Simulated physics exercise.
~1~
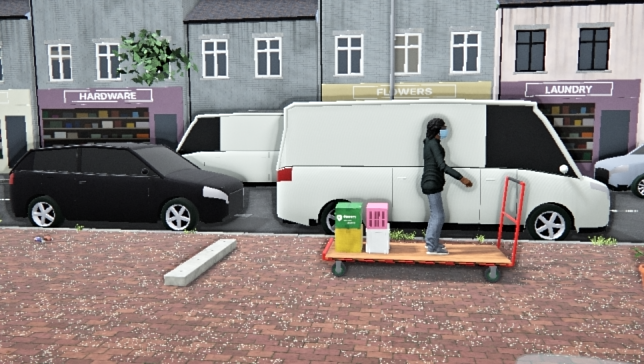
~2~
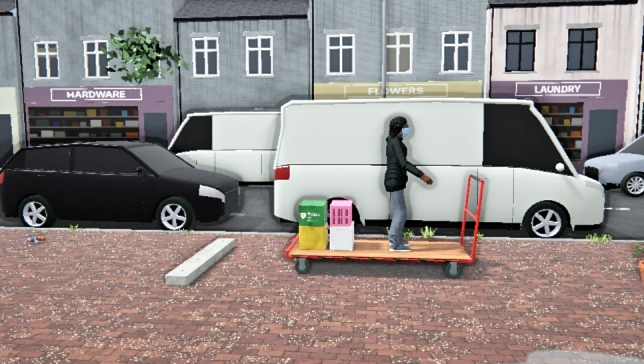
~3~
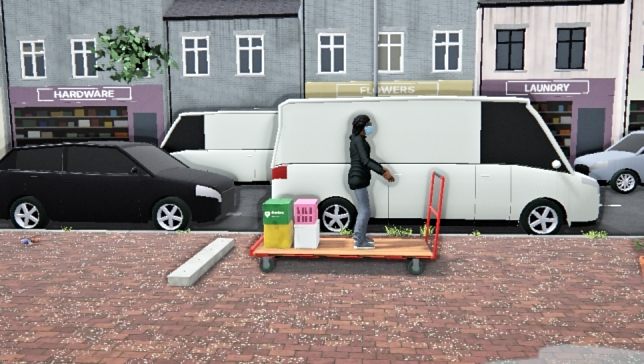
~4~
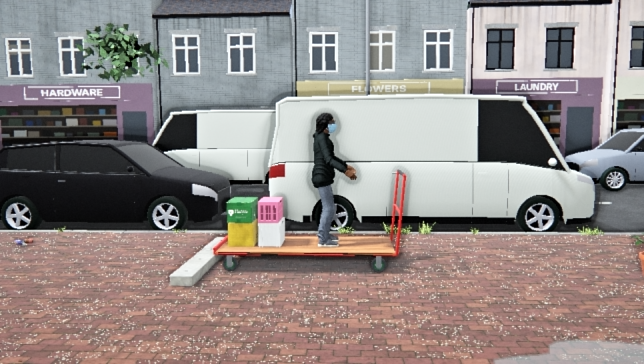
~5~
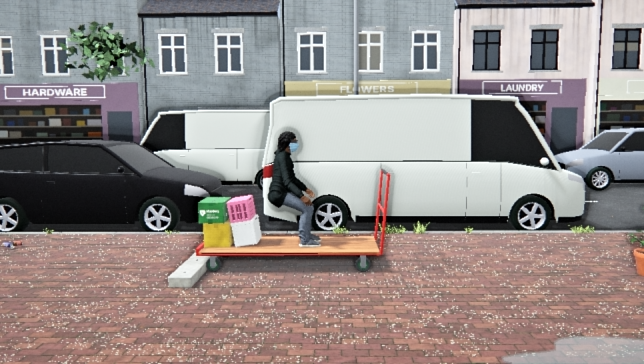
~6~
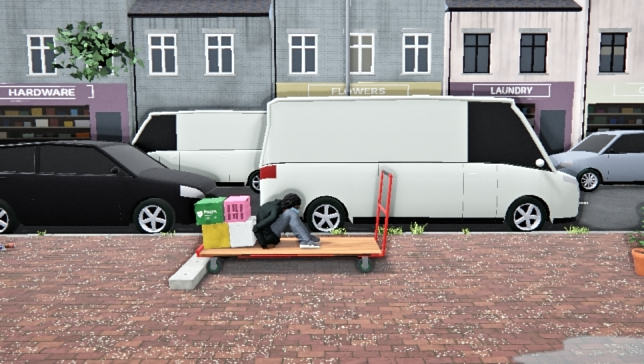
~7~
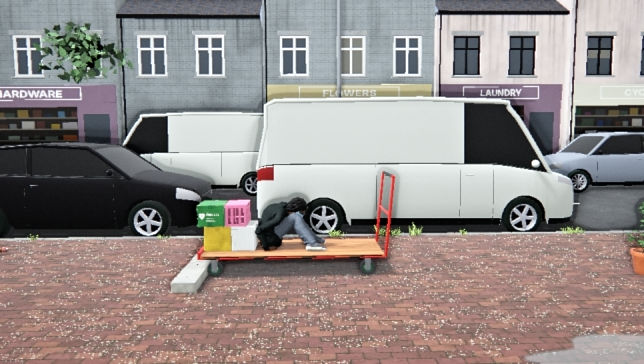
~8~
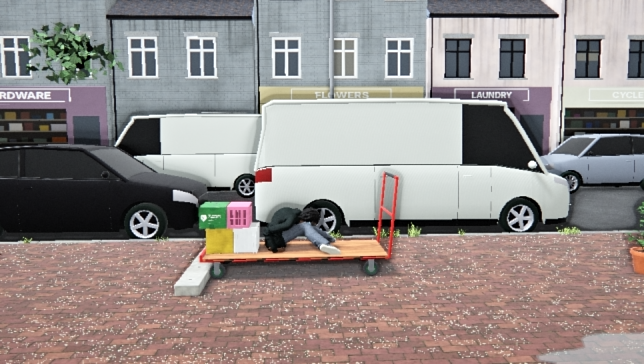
An orange flatbed trolley with a red handle at its right end rolls left along a brick pavement, seen from the side. A masked person in dark clothes stands on it, behind a green carton and pink crate stacked on yellow and white boxes. Beyond are a black car, white vans and a row of shops. The trolley reaches a pale kerb block and stops against it. The person drops to a sitting position, slides toward the boxes and folds forward, then slumps back low on the deck. All four boxes stay aboard, stacked at the left end.
